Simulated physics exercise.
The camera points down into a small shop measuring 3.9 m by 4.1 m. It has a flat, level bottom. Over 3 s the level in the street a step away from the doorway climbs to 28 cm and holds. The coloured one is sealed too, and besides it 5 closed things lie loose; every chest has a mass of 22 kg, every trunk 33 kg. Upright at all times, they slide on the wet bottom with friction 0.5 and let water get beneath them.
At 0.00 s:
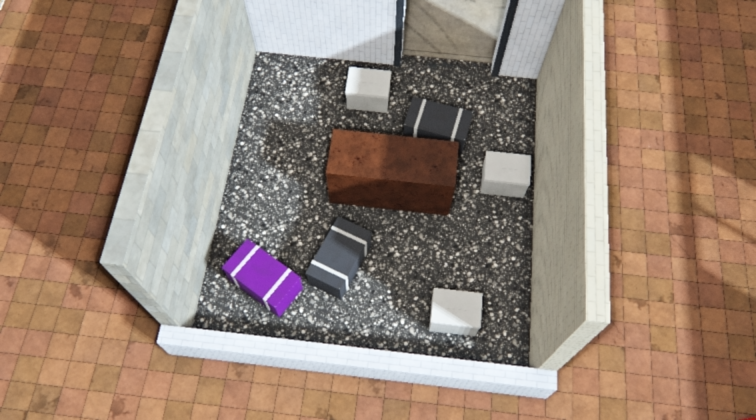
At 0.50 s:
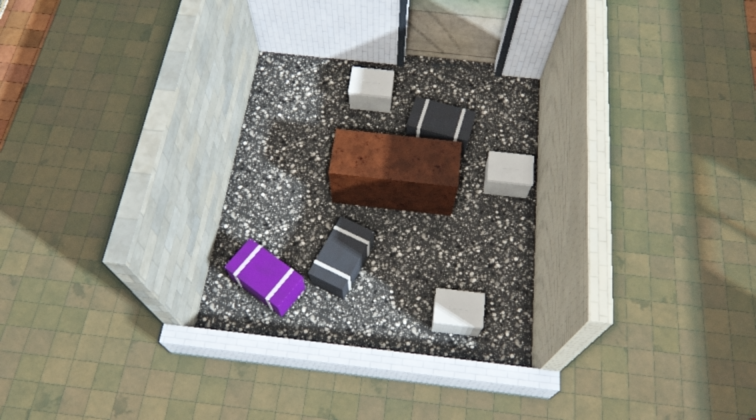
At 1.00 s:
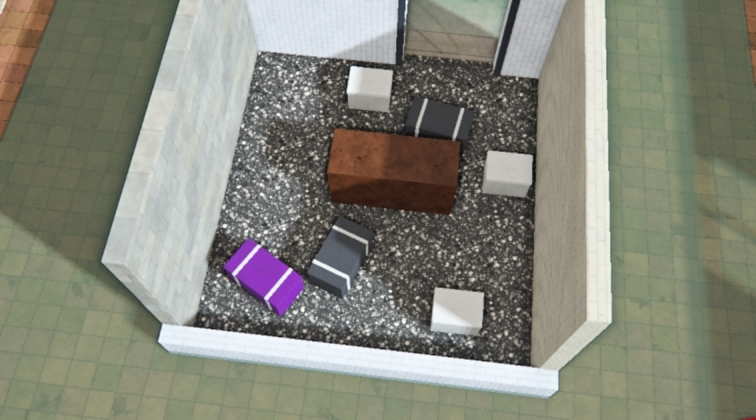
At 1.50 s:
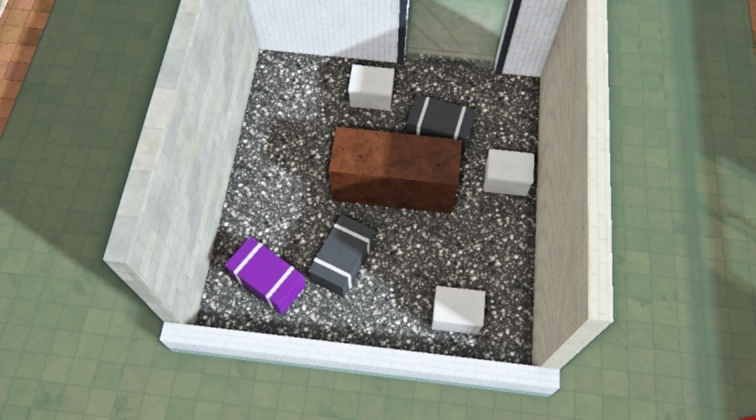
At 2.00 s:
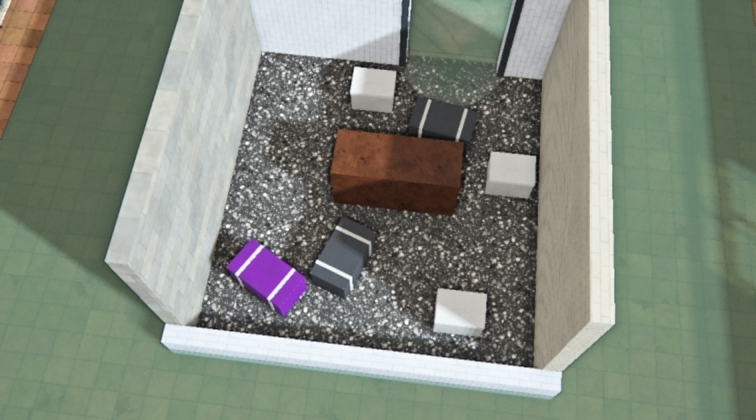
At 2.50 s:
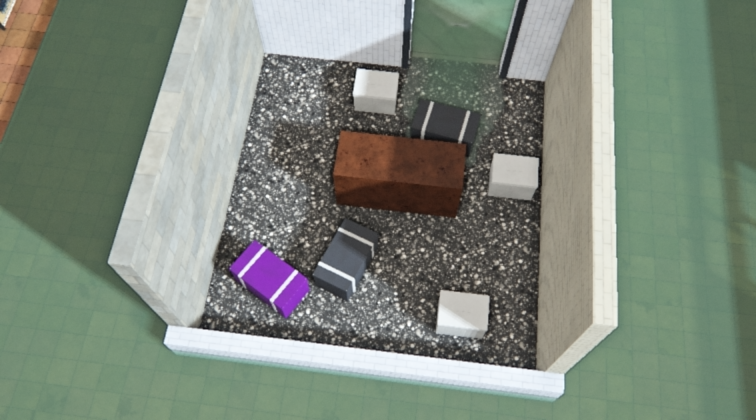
Seen from above, a small walled shop with a speckled black-and-white floor stands open-topped, a doorway in its far wall. A reddish-brown block sits near the middle, with a purple trunk at lower left, two dark grey ones nearby and behind, and three white boxes around. Greenish water covers the tiles outside, then spreads thinly in through the doorway, while the objects stay put and the view shifts very slightly.
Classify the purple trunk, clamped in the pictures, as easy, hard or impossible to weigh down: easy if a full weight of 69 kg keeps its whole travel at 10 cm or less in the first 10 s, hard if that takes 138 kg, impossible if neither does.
Hard.
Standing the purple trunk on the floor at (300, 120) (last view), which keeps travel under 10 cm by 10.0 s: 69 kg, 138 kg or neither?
Here the lighter suffices.
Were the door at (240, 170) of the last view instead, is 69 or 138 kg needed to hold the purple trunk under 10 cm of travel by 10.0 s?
Outcome - the lighter pick works.
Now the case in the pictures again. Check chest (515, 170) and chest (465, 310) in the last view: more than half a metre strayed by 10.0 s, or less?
First above the mark, then above the mark.
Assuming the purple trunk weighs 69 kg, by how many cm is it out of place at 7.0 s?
I'd put it at roughly 0 cm.
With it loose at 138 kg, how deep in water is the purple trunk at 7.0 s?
Around 4 cm.
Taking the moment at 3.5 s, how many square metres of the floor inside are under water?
Somewhere about 3.5 m2, give or take.
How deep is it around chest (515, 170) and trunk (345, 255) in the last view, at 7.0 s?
Close to 7 and 5 centimetres.
After 3.5 s the purple trunk would be 0 cm from its start with 69 kg and 0 cm from its start with 138 kg; 0 cm of water round it then.
After 4.5 s the purple trunk would be 0 cm from its start with 69 kg and 0 cm from its start with 138 kg; 0 cm of water round it then.
After 7.0 s the purple trunk would be 0 cm from its start with 69 kg and 0 cm from its start with 138 kg; 4 cm of water round it then.
After 10.0 s the purple trunk would be 28 cm from its start with 69 kg and 0 cm from its start with 138 kg; 18 cm of water round it then.
